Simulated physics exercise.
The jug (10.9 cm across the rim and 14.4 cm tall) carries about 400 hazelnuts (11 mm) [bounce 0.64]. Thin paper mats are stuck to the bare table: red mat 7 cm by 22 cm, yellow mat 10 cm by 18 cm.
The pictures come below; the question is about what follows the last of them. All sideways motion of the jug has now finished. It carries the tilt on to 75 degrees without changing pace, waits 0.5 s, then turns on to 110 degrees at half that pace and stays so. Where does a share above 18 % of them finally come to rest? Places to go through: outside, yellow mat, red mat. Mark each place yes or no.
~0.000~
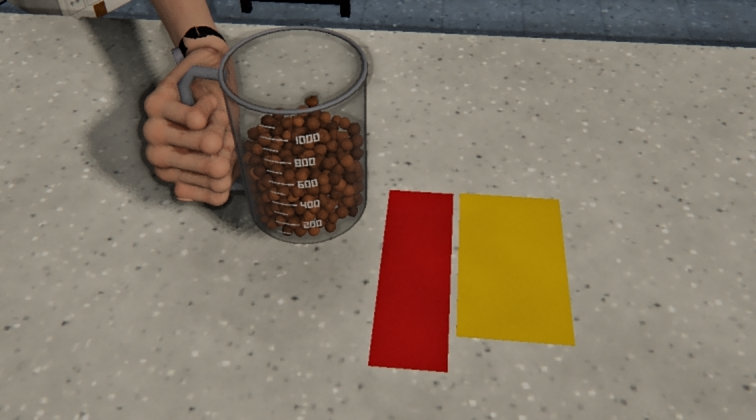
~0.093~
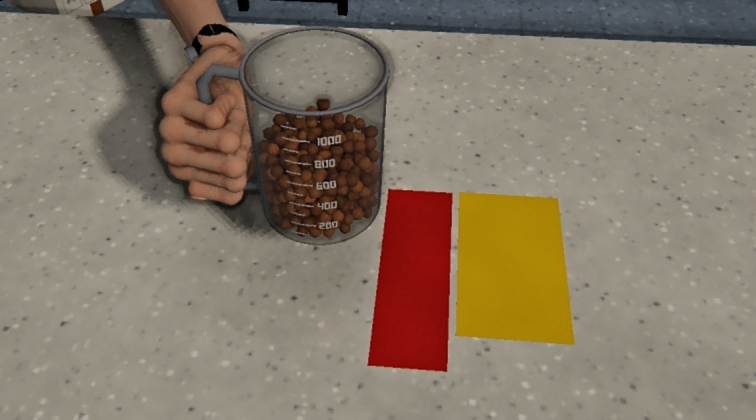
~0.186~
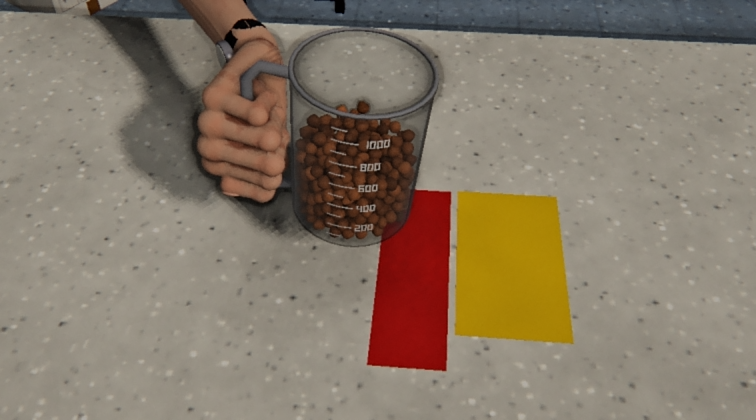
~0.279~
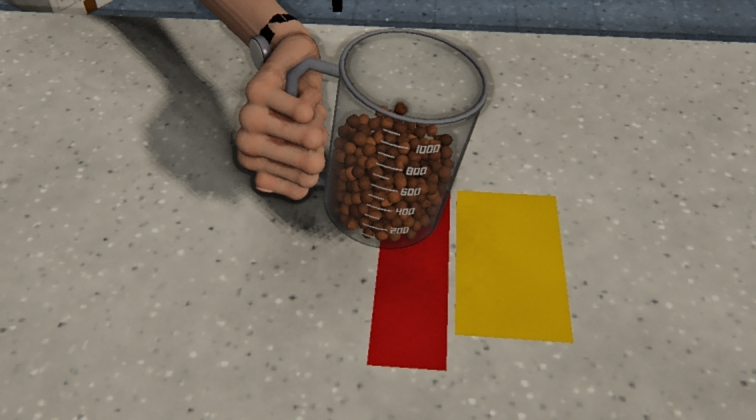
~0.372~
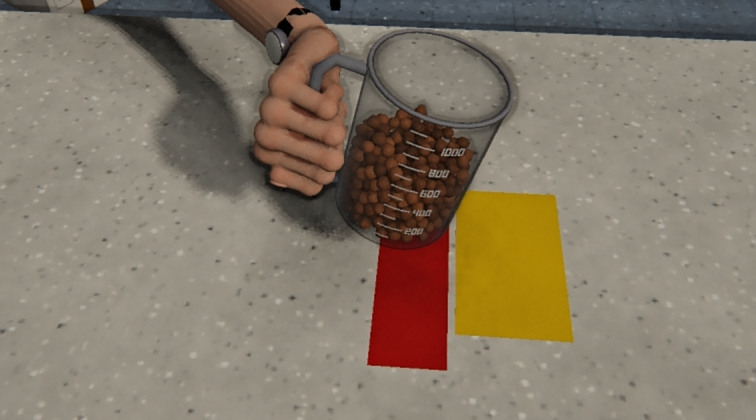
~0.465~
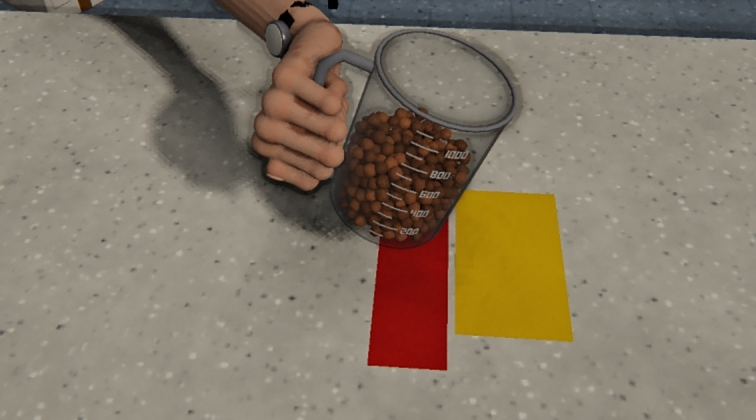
Marks: Outside gets yes; yellow mat gets yes; red mat gets no.
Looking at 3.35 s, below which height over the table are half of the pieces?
Close to 12 cm, I'd say.
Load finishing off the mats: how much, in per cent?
Roughly 40 percent.
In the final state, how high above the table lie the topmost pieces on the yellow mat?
Around 3.0 cm above the table.
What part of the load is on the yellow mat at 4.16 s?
40 %.
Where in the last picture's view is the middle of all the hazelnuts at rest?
Rest centre, last view: About (538, 257).
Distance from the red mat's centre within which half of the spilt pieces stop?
Within around 18 cm of the centre.
After 1.57 s, tilt 67 degrees; jug 100 %; middle of all pieces on or above the table near (382, 160).
Then, at 2.50 s, tilt 78 degrees; jug 100 %; middle of all pieces on or above the table near (380, 157).
Then, at 3.35 s, tilt 97 degrees; jug 100 %; middle of all pieces on or above the table near (397, 161).
After 4.16 s, tilt 110 degrees; outside 30 %, yellow mat 40 %, jug 25 %; middle of all pieces on or above the table near (512, 234).
By 5.4 s all is still; outside 40 %, yellow mat 55 %, red mat 5 %, jug 0 %.
